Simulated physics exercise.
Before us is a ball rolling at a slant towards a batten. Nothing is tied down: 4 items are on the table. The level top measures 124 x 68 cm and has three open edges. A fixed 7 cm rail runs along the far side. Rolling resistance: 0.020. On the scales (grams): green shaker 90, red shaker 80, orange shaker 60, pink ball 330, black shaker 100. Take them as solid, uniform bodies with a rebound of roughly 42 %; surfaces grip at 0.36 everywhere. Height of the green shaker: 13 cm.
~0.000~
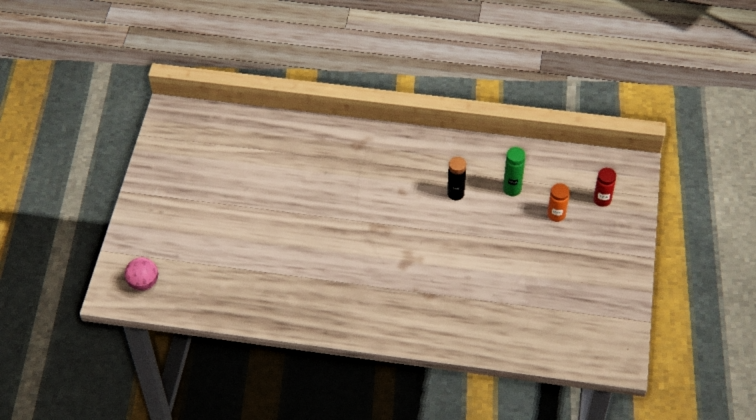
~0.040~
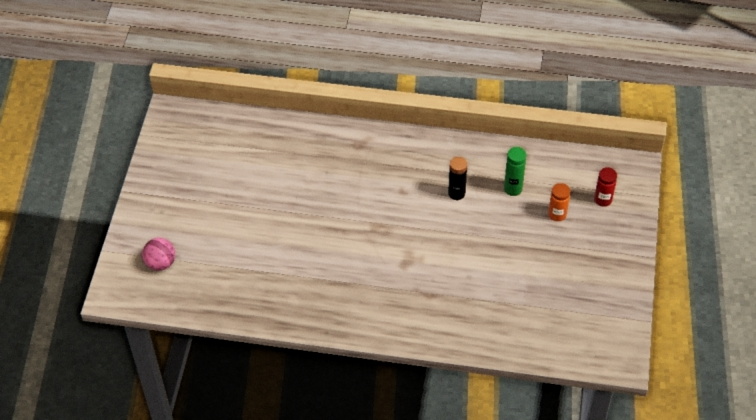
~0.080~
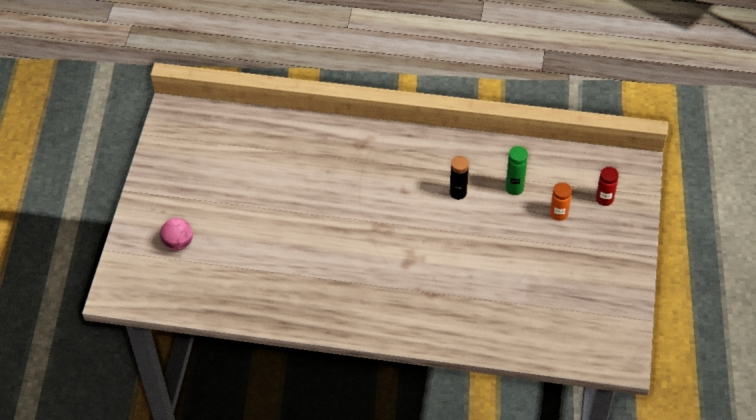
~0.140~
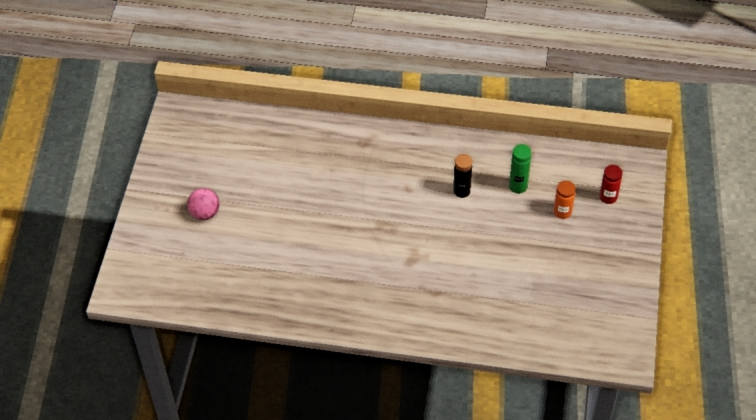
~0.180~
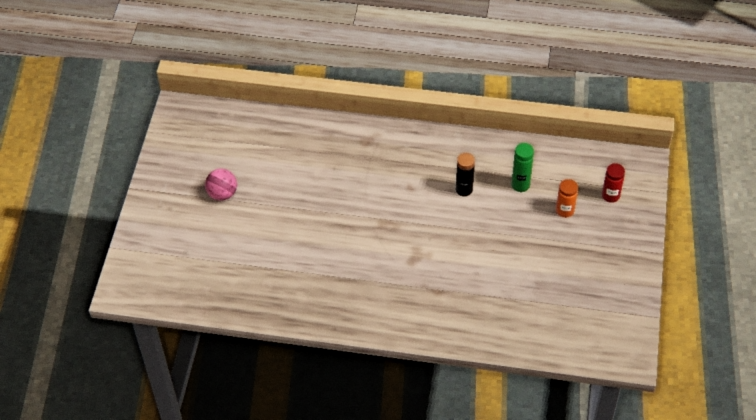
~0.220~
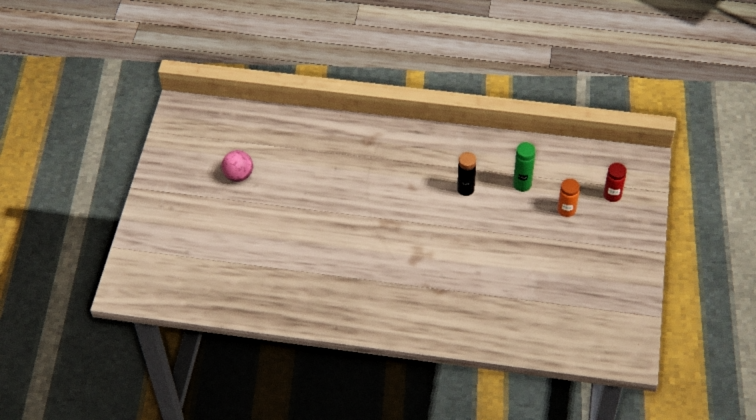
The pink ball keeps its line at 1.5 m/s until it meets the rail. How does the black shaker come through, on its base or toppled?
The black shaker keeps standing.
After 0.52 s, pink ball near (308, 128).
After 1.22 s, pink ball near (403, 190).
After 2.22 s, pink ball near (507, 257).
In the end (3.5 s), all 4 under 4 cm from the start. At the end, from the last picture's camera, black shaker near (467, 174).
